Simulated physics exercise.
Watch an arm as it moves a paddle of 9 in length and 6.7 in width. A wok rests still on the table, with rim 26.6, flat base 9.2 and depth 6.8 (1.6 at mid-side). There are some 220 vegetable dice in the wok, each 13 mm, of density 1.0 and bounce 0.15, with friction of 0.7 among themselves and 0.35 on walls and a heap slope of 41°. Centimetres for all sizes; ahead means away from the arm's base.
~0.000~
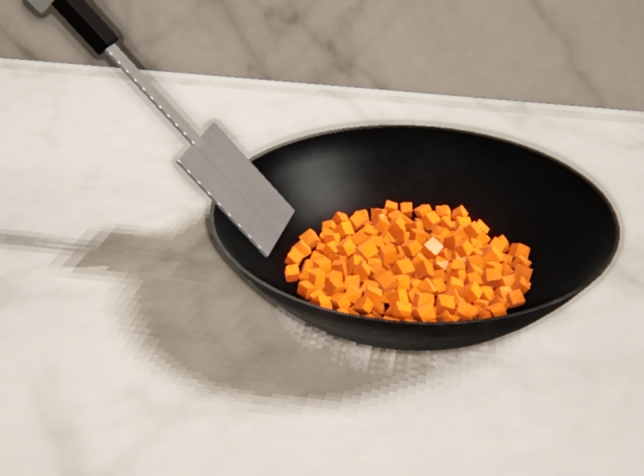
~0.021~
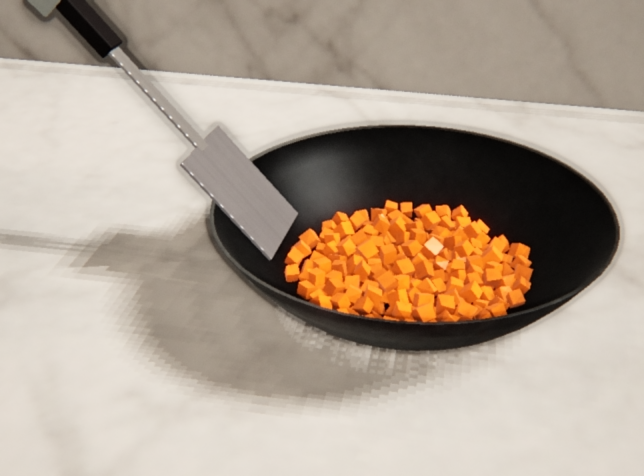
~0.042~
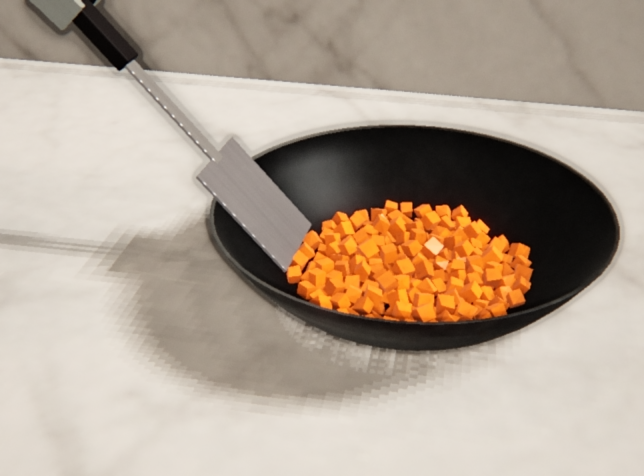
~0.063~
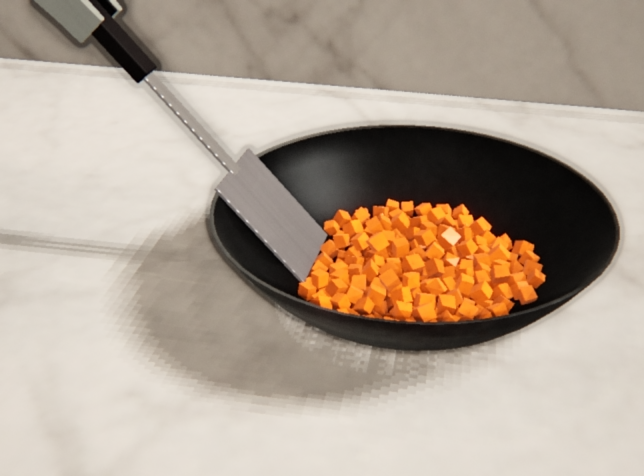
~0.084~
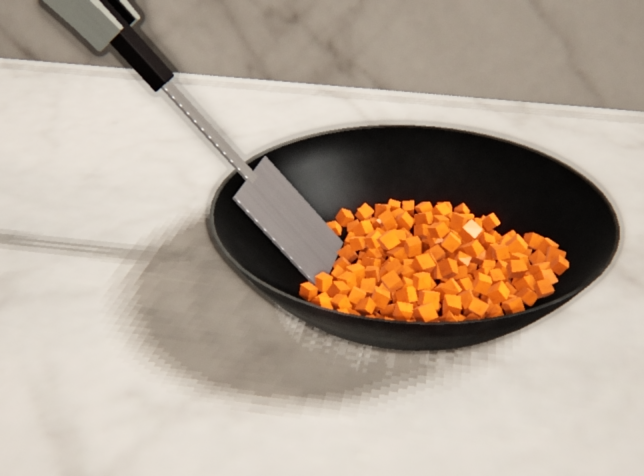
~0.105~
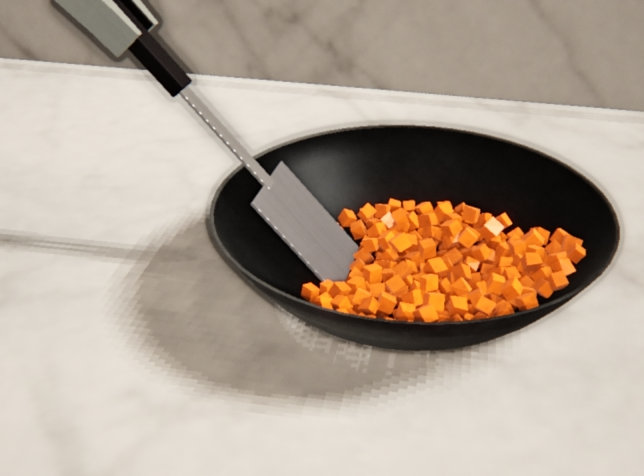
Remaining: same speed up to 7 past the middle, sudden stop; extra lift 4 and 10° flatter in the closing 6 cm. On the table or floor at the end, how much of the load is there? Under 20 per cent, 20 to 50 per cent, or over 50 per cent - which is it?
It is under 20 per cent.
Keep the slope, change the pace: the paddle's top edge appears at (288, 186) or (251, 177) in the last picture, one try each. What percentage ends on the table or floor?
Respectively, around 15 and 5 per cent.
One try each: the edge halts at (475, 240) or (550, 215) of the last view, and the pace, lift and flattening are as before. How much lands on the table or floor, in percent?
0 % and 35 %.
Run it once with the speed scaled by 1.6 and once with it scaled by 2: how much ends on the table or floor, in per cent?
About 10 and 15 per cent.
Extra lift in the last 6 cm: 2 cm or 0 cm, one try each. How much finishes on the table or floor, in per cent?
5 and 10 per cent.
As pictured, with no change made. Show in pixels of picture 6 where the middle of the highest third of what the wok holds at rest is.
I'd put it close to (530, 254).
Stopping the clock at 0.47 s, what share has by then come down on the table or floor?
Close to 10 per cent of the load.
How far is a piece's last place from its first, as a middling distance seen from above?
Distance: Around 5 cm.
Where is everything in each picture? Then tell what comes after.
In the first picture, paddle top edge at (196, 141), sloping 48°; upper third of the load around (407, 261), from x 290 to 520, top at y 210; 223 in the wok.
In the second picture, paddle top edge at (200, 144), sloping 48°; upper third of the load around (407, 261), from x 290 to 520, top at y 210.
In the third picture, paddle top edge at (215, 156), sloping 48°; upper third of the load around (413, 257), from x 295 to 520, top at y 210.
In the fourth picture, paddle top edge at (232, 168), sloping 48°; upper third of the load around (425, 255), from x 305 to 535, top at y 210.
In the fifth picture, paddle top edge at (250, 176), sloping 48°; upper third of the load around (451, 255), from x 310 to 560, top at y 205.
In the sixth picture, paddle top edge at (267, 181), sloping 48°; upper third of the load around (480, 253), from x 310 to 575, top at y 205; 223 in the wok.
After 0.17 s, sloping 48°, highest piece 7 above the table; 223 in the wok.
After 0.24 s, sloping 43°, highest piece 9 above the table; 219 in the wok, 4 on the blade or in flight.
After 0.47 s, sloping 38°, highest piece 8 above the table; 205 in the wok, 17 on the table or floor, 1 on the blade or in flight.
After 1.52 s, sloping 38°, highest piece 8 above the table; 205 in the wok, 18 on the table or floor.
At rest, 205 in the wok, 18 on the table or floor. That is 8 % on the table or floor.
